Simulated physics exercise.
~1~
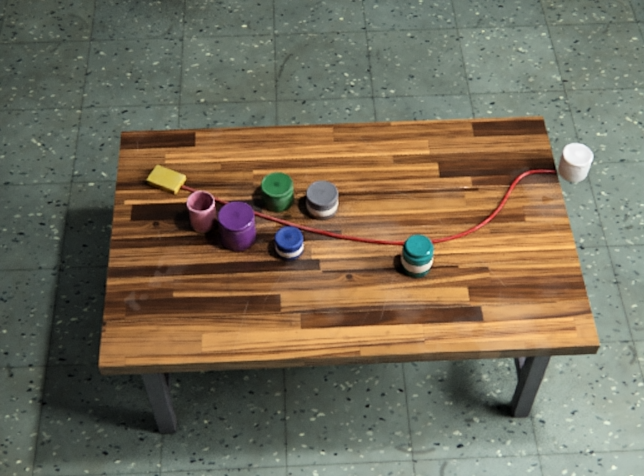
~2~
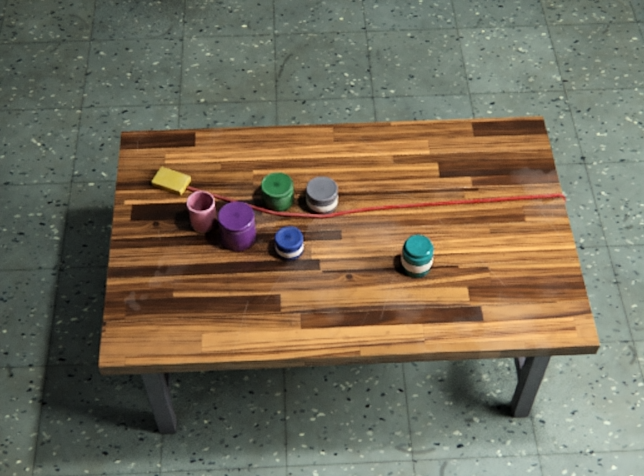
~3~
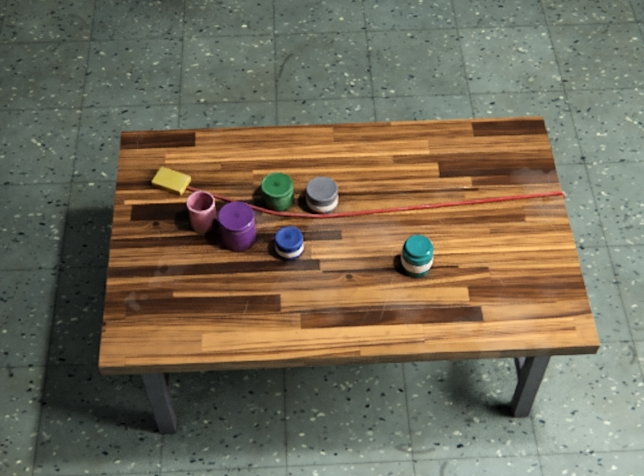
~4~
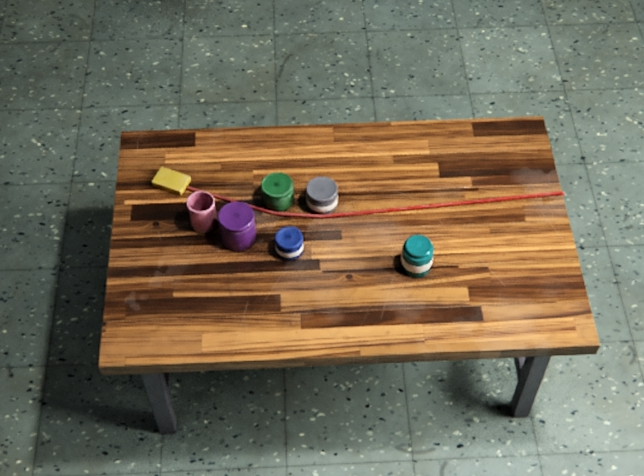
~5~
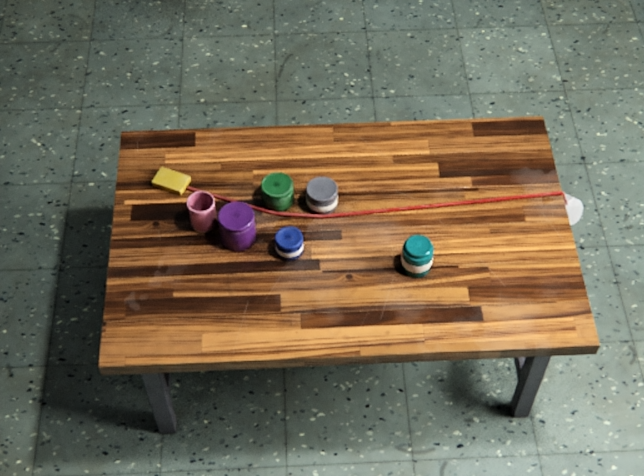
A wooden table holds small containers as a white one drops off its right edge, pulling a red cable taut.
